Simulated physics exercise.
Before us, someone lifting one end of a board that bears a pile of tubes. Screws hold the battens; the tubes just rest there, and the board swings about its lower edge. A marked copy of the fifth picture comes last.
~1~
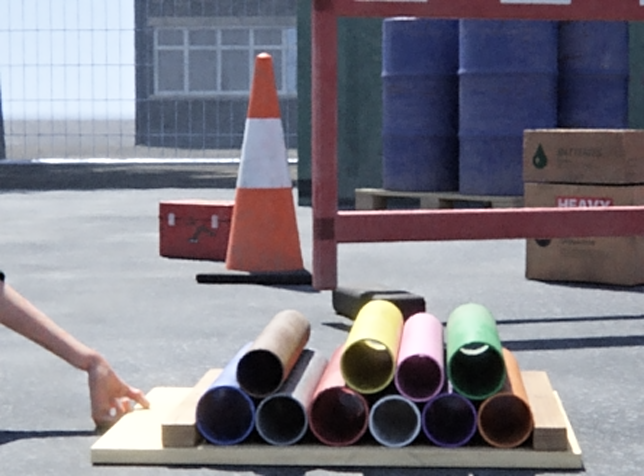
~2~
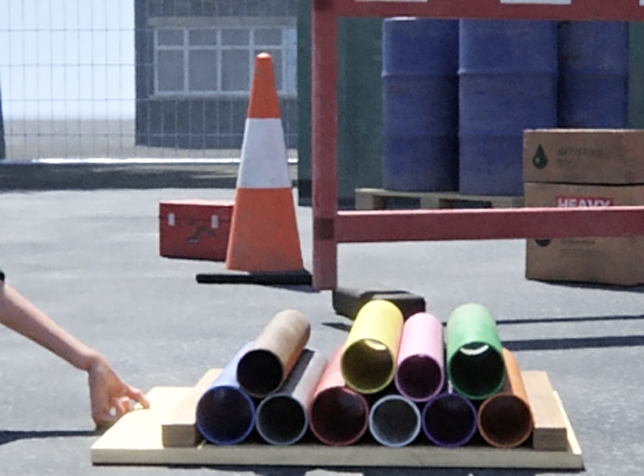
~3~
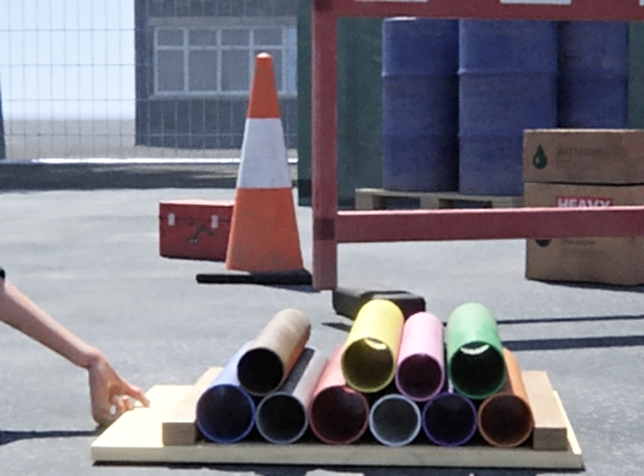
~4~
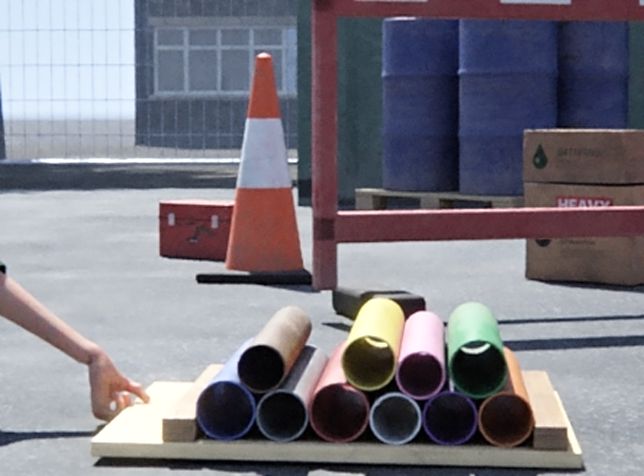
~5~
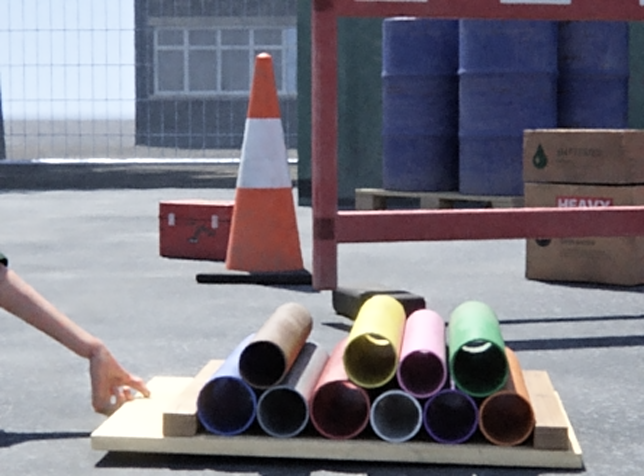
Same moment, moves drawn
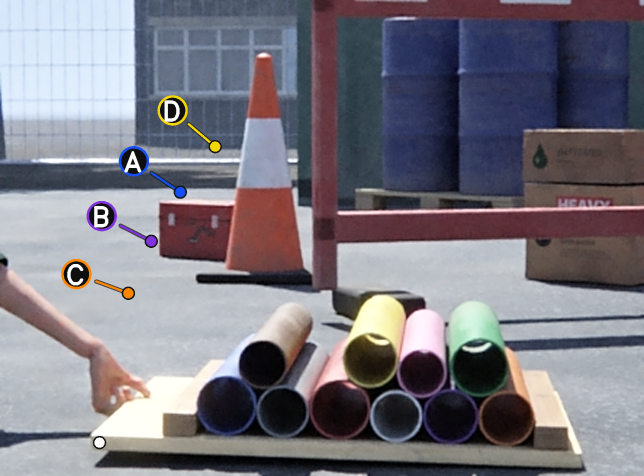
Colourful tubes resting in a pile on a wooden board as a hand at the left slowly raises that end slightly.
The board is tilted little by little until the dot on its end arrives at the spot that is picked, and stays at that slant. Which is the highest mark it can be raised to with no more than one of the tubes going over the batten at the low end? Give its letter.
Mark C is as high as it can go.
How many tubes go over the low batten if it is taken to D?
At D the number is four.
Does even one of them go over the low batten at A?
Yes, at A.
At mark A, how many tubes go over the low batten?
It comes to four.
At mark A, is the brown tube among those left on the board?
No.
On the marked copy, A at (180, 192); B at (152, 241); C at (128, 294); D at (215, 146); the white dot at (100, 442).
With C. Early on, board at 14°.
Further on, board at 20°.
At the end, board at 20°, none over the low batten.
As for the rest, A four over the low batten (green, brown, pink, yellow); B four over the low batten (green, brown, pink, yellow); D four over the low batten (green, brown, pink, yellow).
